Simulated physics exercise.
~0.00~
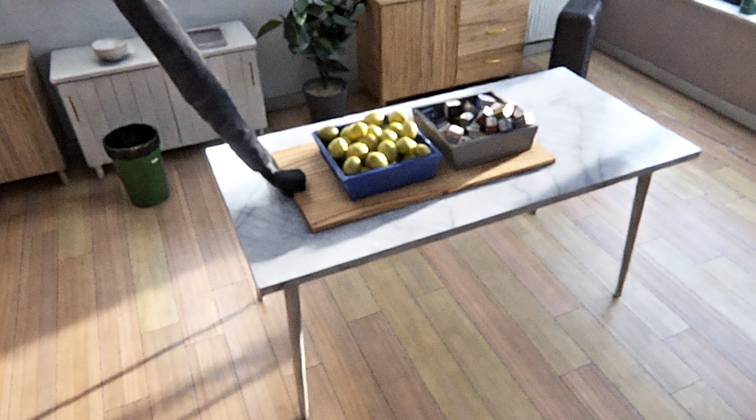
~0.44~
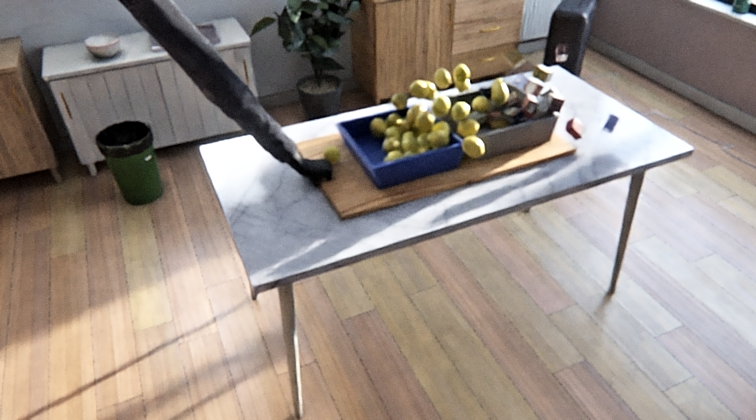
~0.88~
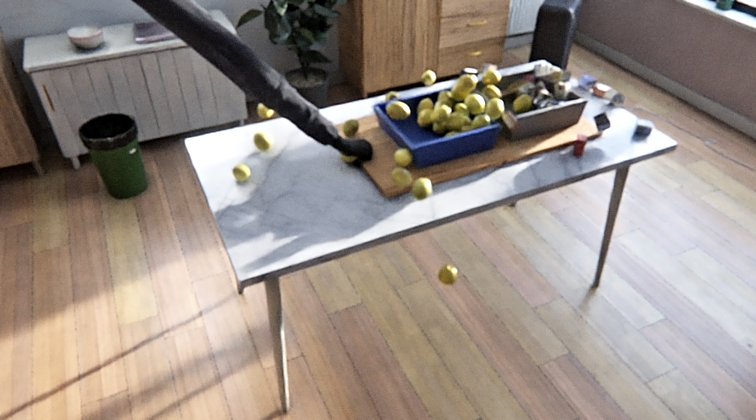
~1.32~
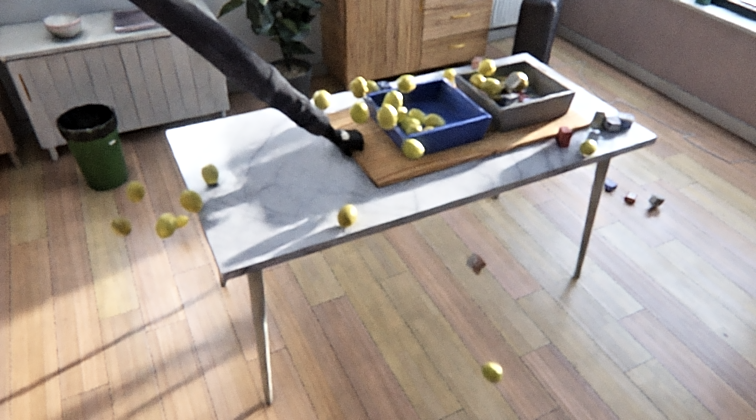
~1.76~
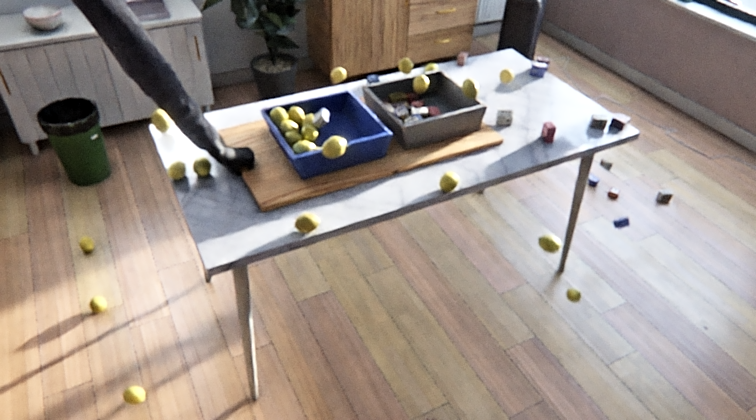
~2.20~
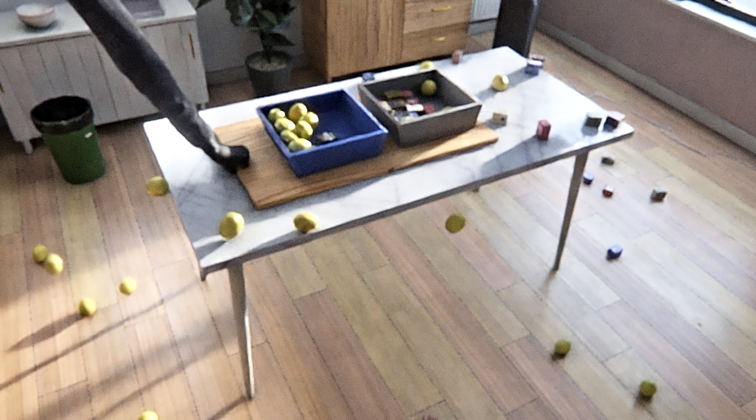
A dark-sleeved arm reaches in from the upper left and grips a wooden board on a marble-topped table, seen from above in a sunlit room with a plank floor. On the board sit a blue container of yellow-green lemons at left and a grey container of small cartons at right. The arm shoves the board right, and lemons and cartons leap out. As it jerks back left, lemons scatter over the tabletop and drop past its edges. Finally the board rests at left, some lemons and cartons still inside, others strewn across table and floor.
